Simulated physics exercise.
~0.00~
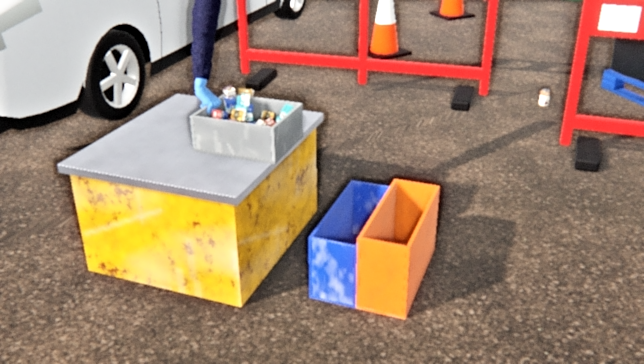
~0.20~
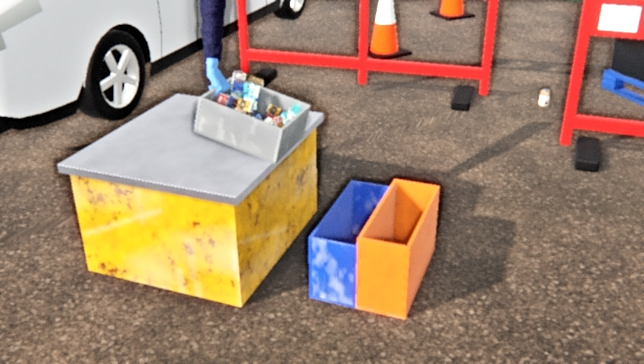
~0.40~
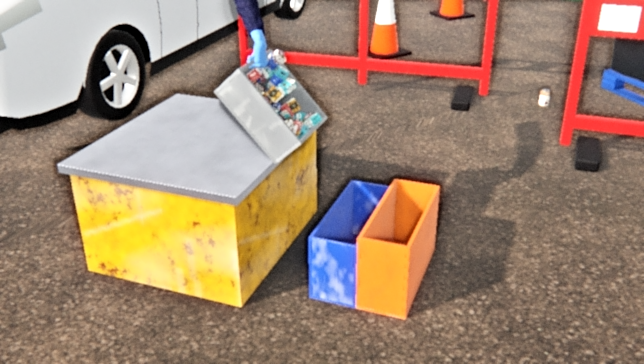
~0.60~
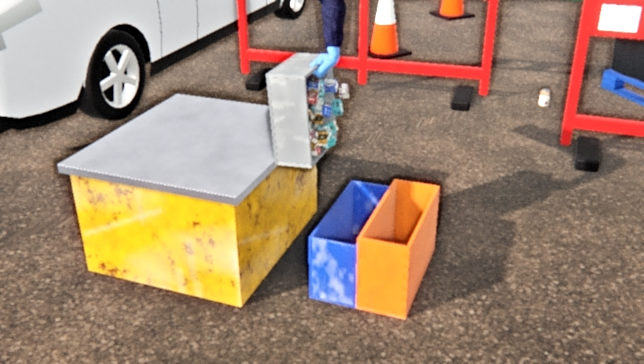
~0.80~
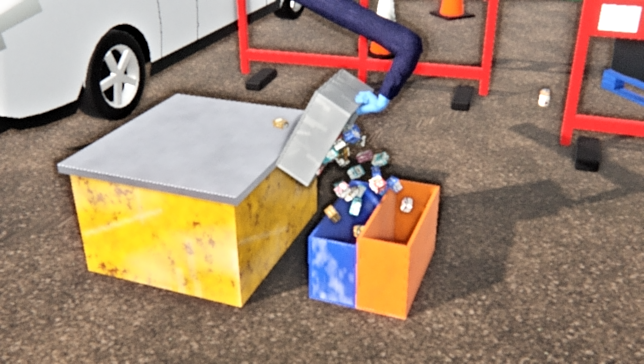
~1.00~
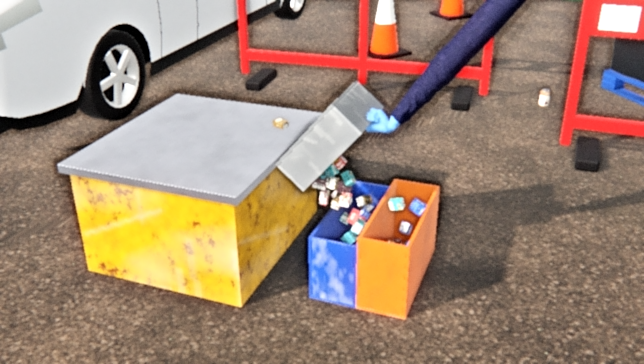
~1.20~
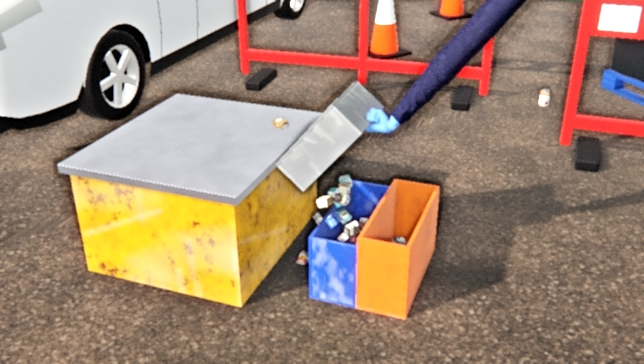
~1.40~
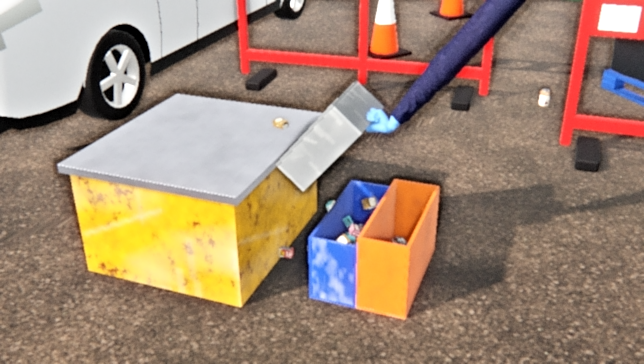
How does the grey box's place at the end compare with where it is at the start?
At the start the grey box sits upright on top of the bench. By the end it is further right, tipped over past the bench's edge and hanging beside it near the blue trough.
